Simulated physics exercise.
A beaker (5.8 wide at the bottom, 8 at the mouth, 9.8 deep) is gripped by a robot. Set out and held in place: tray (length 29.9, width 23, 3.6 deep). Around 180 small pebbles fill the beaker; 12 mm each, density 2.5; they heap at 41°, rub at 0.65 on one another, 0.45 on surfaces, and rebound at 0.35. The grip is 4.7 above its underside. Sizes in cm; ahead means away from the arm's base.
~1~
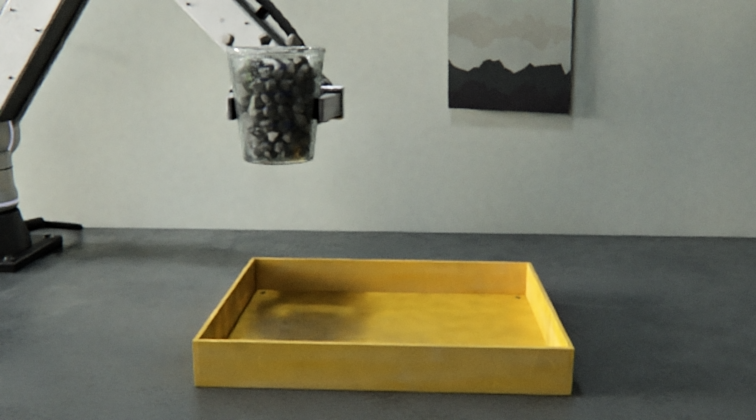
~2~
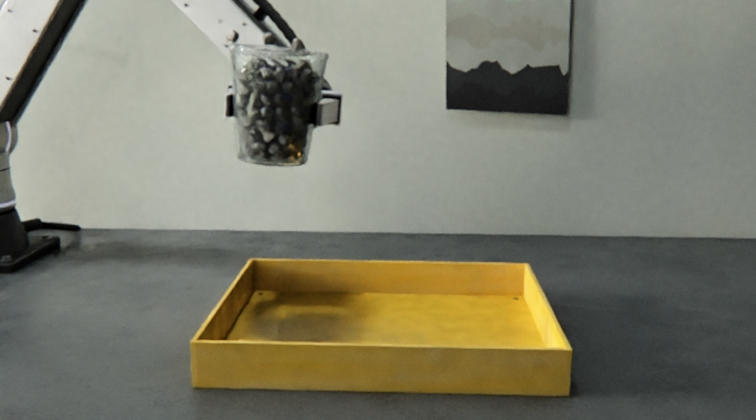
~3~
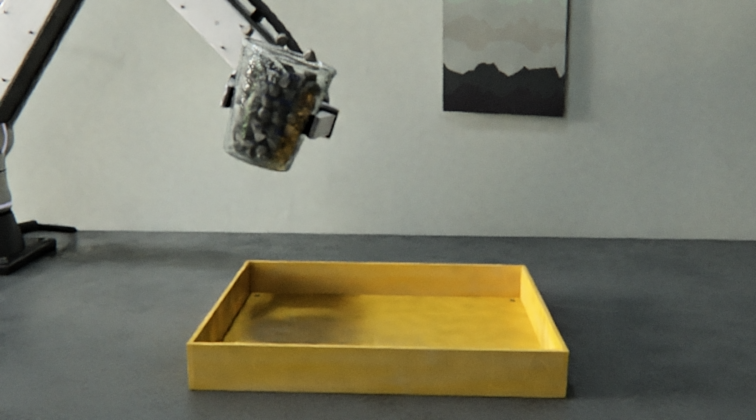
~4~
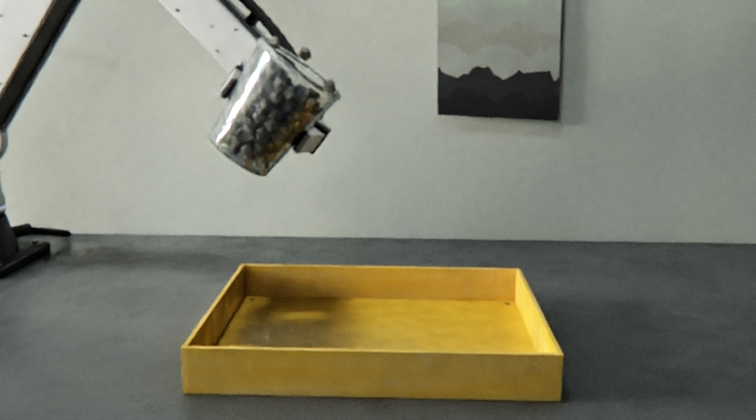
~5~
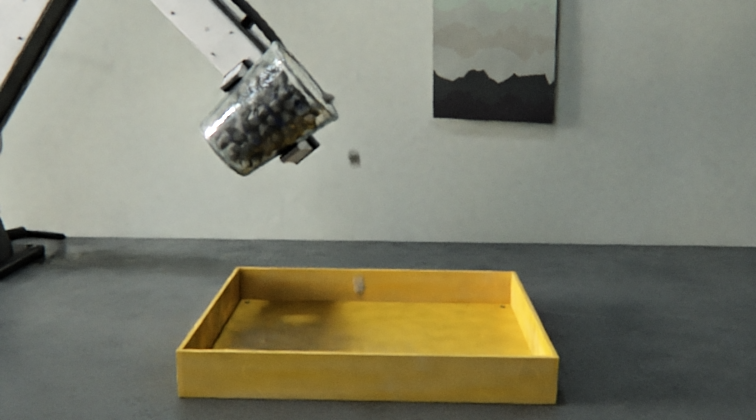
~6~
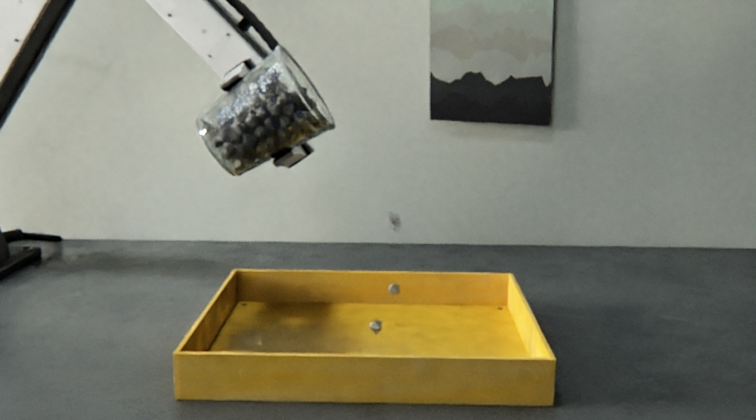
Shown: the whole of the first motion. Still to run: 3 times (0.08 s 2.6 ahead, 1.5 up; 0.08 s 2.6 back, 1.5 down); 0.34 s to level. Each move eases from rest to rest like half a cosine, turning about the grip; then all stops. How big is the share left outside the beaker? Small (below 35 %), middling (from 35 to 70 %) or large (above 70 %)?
Outside the beaker the share is middling, from 35 to 70 %.
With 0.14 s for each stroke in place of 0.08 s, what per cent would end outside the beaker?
In that case some 10 per cent.
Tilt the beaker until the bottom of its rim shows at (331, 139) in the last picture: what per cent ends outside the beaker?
Some 70 per cent.
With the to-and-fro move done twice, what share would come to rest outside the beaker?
In that case some 45 per cent.
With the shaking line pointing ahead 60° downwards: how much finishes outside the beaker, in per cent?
About 5 per cent.
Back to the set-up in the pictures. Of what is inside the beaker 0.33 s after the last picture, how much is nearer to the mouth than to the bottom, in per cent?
Some 70 per cent.
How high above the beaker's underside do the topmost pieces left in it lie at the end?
About 7.5 cm.
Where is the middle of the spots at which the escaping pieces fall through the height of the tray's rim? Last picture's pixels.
Near (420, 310).
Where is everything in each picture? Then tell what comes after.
In the first frame, beaker middle at (277, 106), level; upper third of the load around (280, 75), from x 230 to 310, top at y 40; 175 in the beaker.
In the second frame, beaker middle at (276, 107), tilted 5° forward; upper third of the load around (275, 77), from x 235 to 315, top at y 40.
In the third frame, beaker middle at (273, 109), tilted 19° forward; upper third of the load around (277, 80), from x 235 to 320, top at y 30.
In the fourth frame, beaker middle at (268, 113), tilted 37° forward; upper third of the load around (274, 87), from x 225 to 330, top at y 45; 174 in the beaker, 1 in flight or on a rim.
In the fifth frame, beaker middle at (264, 116), tilted 51° forward; upper third of the load around (274, 95), from x 215 to 360, top at y 70; 173 in the beaker, 1 in the tray, 1 in flight or on a rim.
In the sixth frame, beaker middle at (261, 118), tilted 56° forward; upper third of the load around (271, 99), from x 210 to 395, top at y 75; 172 in the beaker, 2 in the tray, 1 in flight or on a rim.
Then, 0.33 s after the last picture, tilted 56° forward, highest piece 26 above the table; 107 in the beaker, 35 in the tray, 33 in flight or on a rim.
Then, 0.66 s after the last picture, tilted 26° forward, highest piece 25 above the table; 90 in the beaker, 83 in the tray, 1 on the table or floor, 1 in flight or on a rim.
Then, 1.02 s after the last picture, level, highest piece 24 above the table; 90 in the beaker, 84 in the tray, 1 on the table or floor.
Then, 2.07 s after the last picture, level, highest piece 24 above the table; 90 in the beaker, 84 in the tray, 1 on the table or floor.
Final count, 90 in the beaker, 84 in the tray, 1 on the table or floor. That is 49 % outside the beaker.
